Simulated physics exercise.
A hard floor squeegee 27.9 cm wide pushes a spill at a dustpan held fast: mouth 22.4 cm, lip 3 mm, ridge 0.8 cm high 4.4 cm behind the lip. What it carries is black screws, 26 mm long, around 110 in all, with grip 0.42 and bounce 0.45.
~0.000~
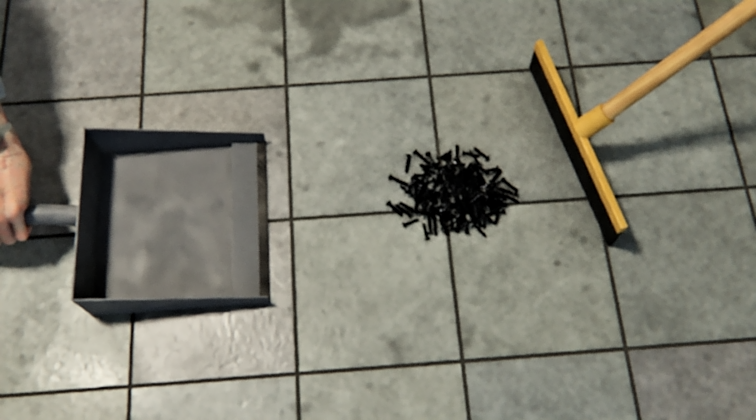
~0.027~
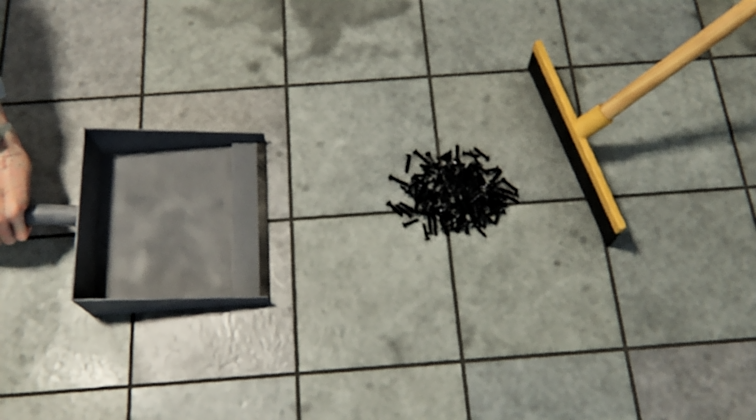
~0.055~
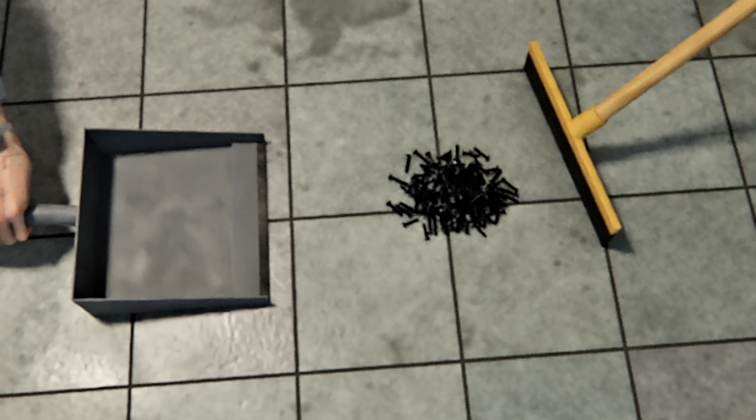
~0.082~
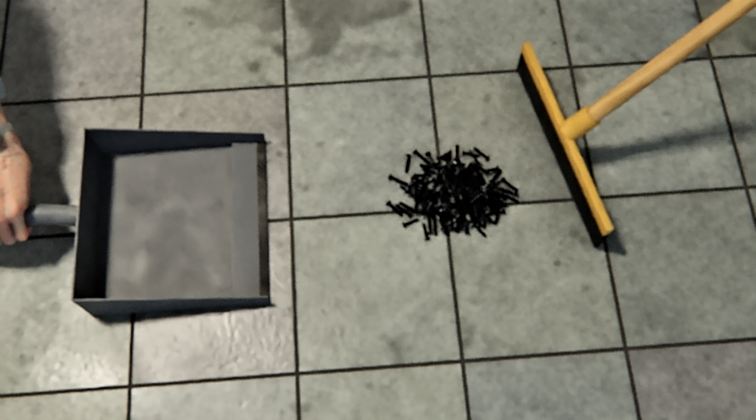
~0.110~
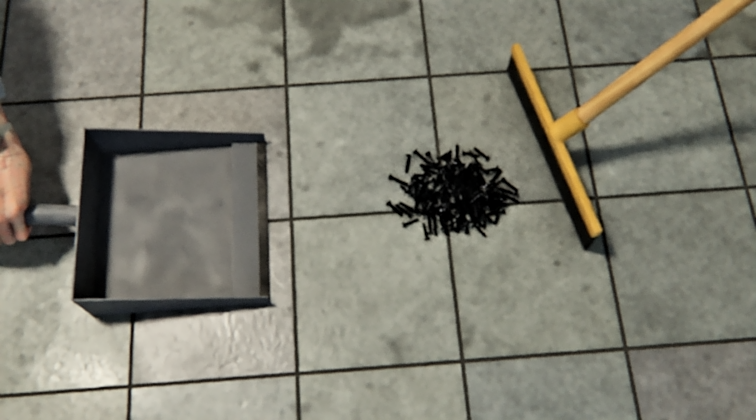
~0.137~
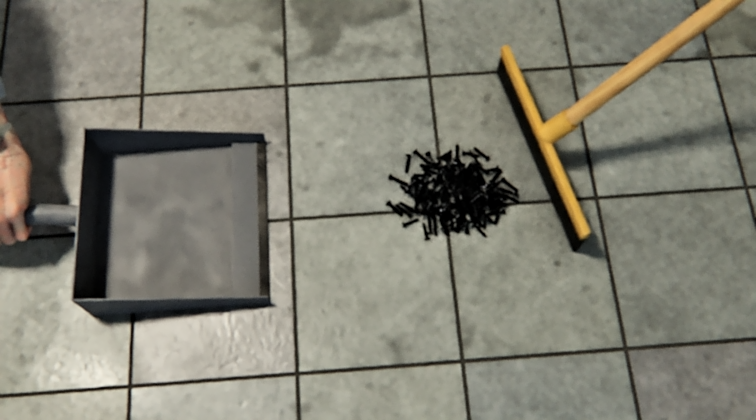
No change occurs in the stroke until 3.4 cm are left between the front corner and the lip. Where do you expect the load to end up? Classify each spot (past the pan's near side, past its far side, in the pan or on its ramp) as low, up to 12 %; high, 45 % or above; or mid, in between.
Near side low, far side low, pan low.
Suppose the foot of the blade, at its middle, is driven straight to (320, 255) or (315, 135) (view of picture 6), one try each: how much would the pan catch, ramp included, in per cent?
About 5 and 0 per cent.
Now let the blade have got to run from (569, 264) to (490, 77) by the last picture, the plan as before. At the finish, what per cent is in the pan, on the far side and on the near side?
Pan: 20, far side: 0, near side: 35.
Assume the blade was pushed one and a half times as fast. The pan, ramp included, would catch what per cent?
Then roughly 20 per cent.
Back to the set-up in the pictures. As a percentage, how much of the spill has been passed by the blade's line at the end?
Some 0 percent of it.
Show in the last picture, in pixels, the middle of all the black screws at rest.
My guess is close to (293, 222).
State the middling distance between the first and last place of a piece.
It works out to some 22 cm.
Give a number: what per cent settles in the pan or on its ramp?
5 percent.
After 0.41 s, middle of the blade 21 cm from the lip; 0 % over the lip, far side 0 %, near side 0 %.
Then, at 0.59 s, middle of the blade 12 cm from the lip; 0 % over the lip, far side 0 %, near side 0 %.
After 0.89 s, middle of the blade 7 cm from the lip; 5 % over the lip, far side 0 %, near side 0 %.
In the end, at 1.4 s, near side 0 %, far side 0 %, pan 5 %, in front of the lip or behind the blade 95 %.
